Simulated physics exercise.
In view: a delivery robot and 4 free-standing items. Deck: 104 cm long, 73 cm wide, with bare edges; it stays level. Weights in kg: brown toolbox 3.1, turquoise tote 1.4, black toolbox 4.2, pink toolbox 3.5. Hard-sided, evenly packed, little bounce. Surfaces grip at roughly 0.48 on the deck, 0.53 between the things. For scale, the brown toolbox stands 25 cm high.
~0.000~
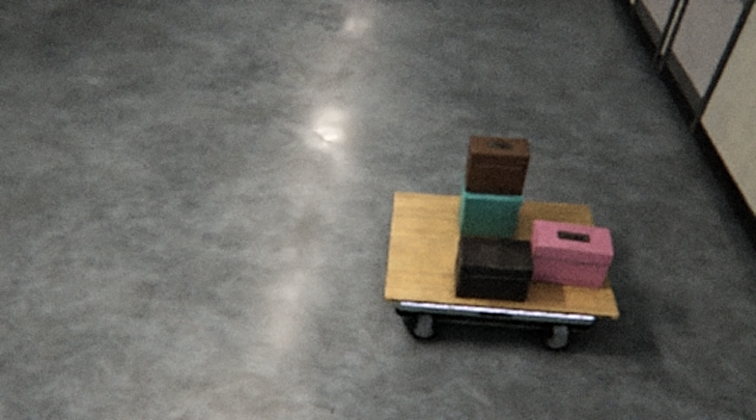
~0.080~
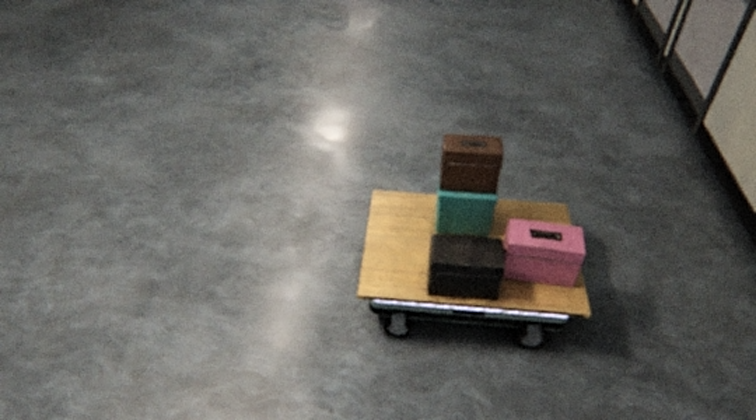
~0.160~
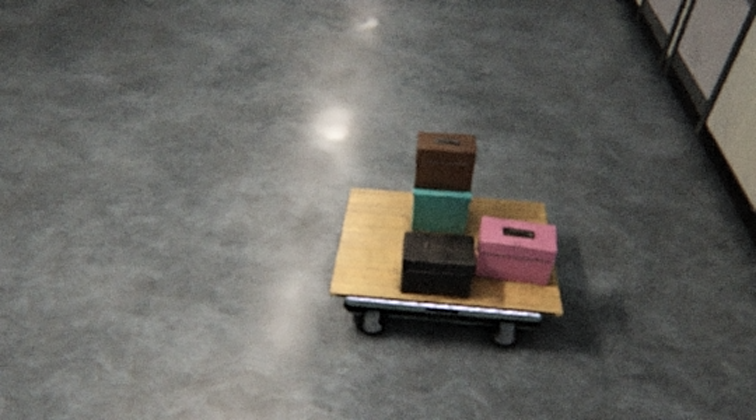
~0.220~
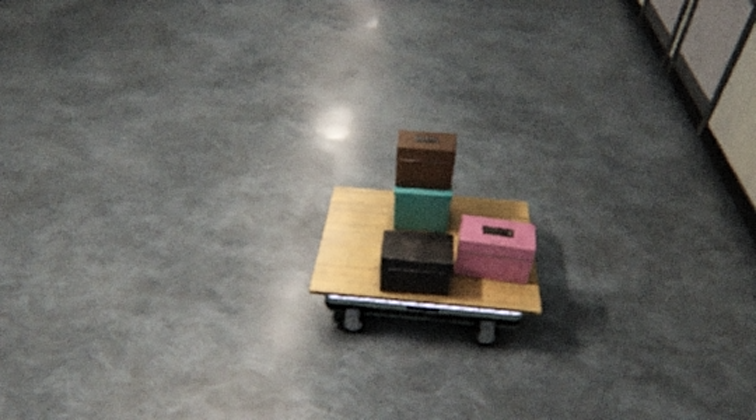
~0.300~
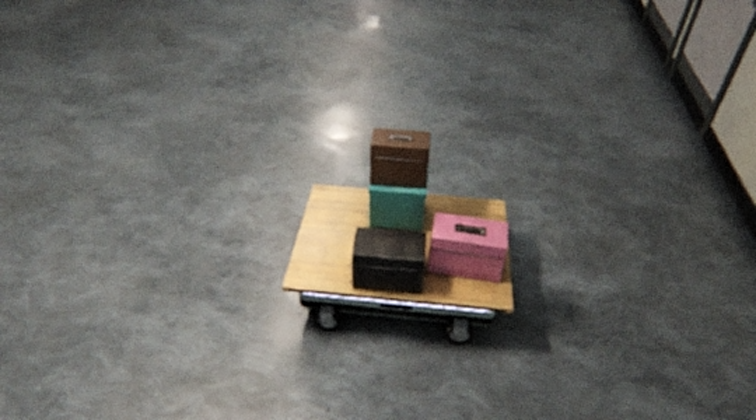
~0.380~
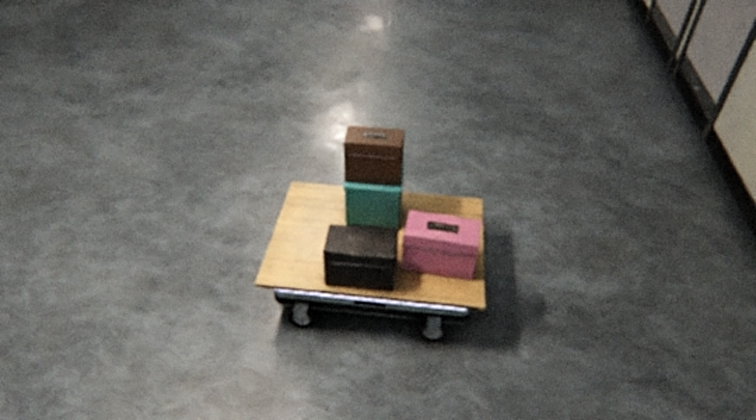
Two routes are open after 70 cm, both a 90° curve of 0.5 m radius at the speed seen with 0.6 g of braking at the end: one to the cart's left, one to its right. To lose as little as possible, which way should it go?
Turn left.
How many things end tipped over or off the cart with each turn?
Left: 2; right: 4.
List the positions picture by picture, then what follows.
In the first picture, cart has run 0 cm; brown toolbox (496, 166); turquoise tote (489, 205).
In the second picture, cart has run 13 cm; black toolbox (465, 267); pink toolbox (541, 253).
In the third picture, cart has run 26 cm; black toolbox (437, 265); pink toolbox (514, 251).
In the fourth picture, cart has run 35 cm; black toolbox (416, 263); pink toolbox (494, 250).
In the fifth picture, cart has run 48 cm; black toolbox (389, 260); pink toolbox (468, 248).
In the sixth picture, cart has run 61 cm; brown toolbox (374, 156); turquoise tote (374, 195).
Turning left. At 0.68 s, cart has run 109 cm, turned 27°; brown toolbox leaning 5° near (260, 158); turquoise tote leaning 5° near (265, 202); black toolbox slid 13 cm.
After 0.88 s, cart has run 141 cm, turned 64°; brown toolbox and turquoise tote now off the cart; black toolbox slid 32 cm.
After 1.18 s, cart has run 188 cm, turned 90°; black toolbox slid 42 cm.
At rest (1.8 s), off the cart, brown toolbox and turquoise tote; not toppled but over 10 cm from the start, black toolbox; the last one in place, give or take 10 cm. In the last view, brown toolbox near (53, 317).
Turning right instead, brown toolbox, turquoise tote, black toolbox and pink toolbox tipped over or off the cart, 4 of 4 in all.
